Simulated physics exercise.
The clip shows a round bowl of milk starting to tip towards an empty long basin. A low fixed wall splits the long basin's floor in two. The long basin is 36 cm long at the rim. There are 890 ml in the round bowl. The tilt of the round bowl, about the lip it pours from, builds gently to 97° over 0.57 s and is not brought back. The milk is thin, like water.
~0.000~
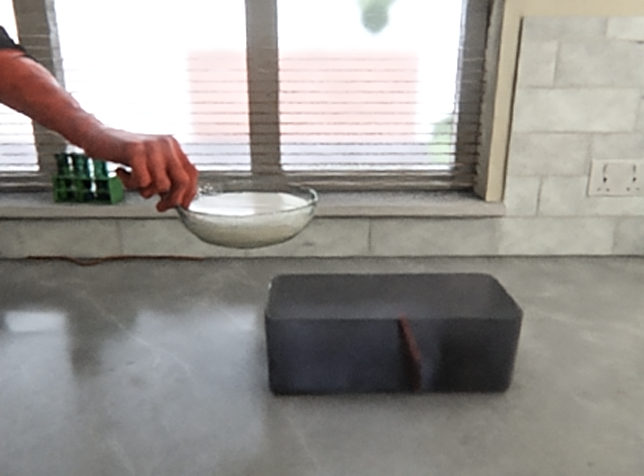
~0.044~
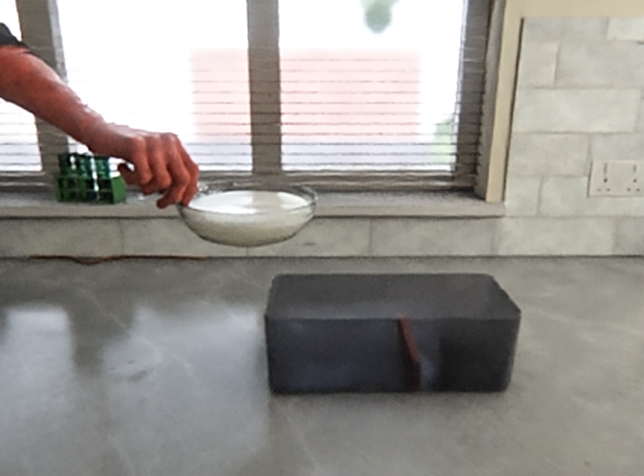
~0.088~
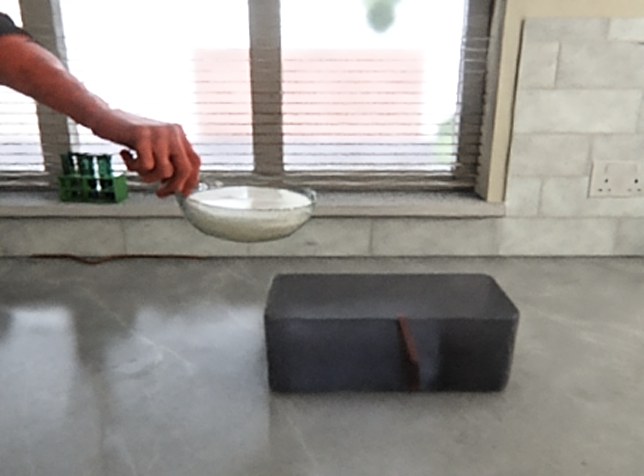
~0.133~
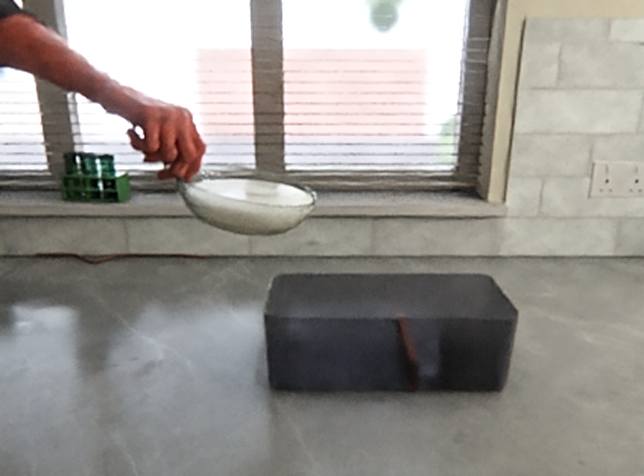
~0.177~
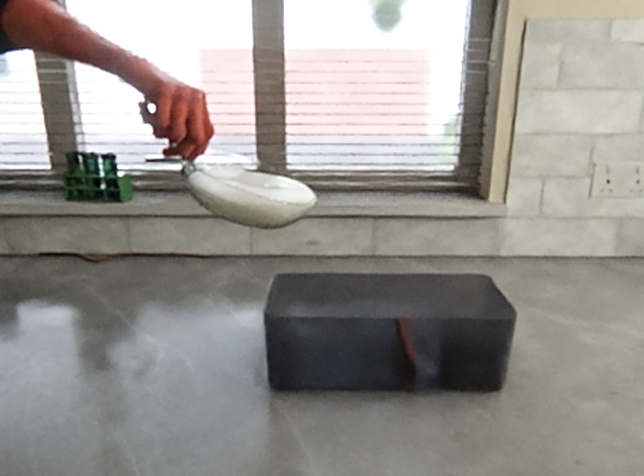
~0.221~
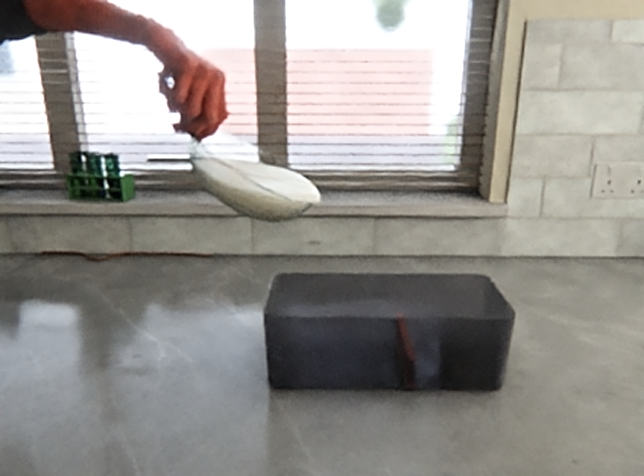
We see a hand at the left holding a clear round bowl of milk above and beside a dark long basin on a grey counter. The hand rises, gradually tilting the bowl down to the right, and the milk shifts towards its lower lip.
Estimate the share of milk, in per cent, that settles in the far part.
Roughly 47 per cent is past the wall.
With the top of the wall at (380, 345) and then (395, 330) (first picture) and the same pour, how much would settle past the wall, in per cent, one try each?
First 60, then 60 per cent.
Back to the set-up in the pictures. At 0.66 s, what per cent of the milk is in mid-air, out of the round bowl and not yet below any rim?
Near 5 in a hundred.
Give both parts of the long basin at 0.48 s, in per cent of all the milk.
Some 9 per cent left and 0 right.
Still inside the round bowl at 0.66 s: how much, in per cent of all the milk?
Near 0 in a hundred.
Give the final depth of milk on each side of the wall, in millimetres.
Left about 14 mm, right about 22 mm.
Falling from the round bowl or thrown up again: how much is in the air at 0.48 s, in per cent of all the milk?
About 78 per cent.
After 0.48 s the tilt is 91° and 14 per cent is still to pour, 9 is left of the wall and 0 right of it.
After 0.66 s the tilt is 97° and 0 per cent is still to pour, 32 is left of the wall and 63 right of it.
After 0.86 s the tilt is 97° and 0 per cent is still to pour, 34 is left of the wall and 37 right of it.
After 1.07 s the tilt is 97° and 1 per cent is still to pour, 43 is left of the wall and 46 right of it.
In the end 45 per cent lies left of the wall, 47 right of it and 8 outside.
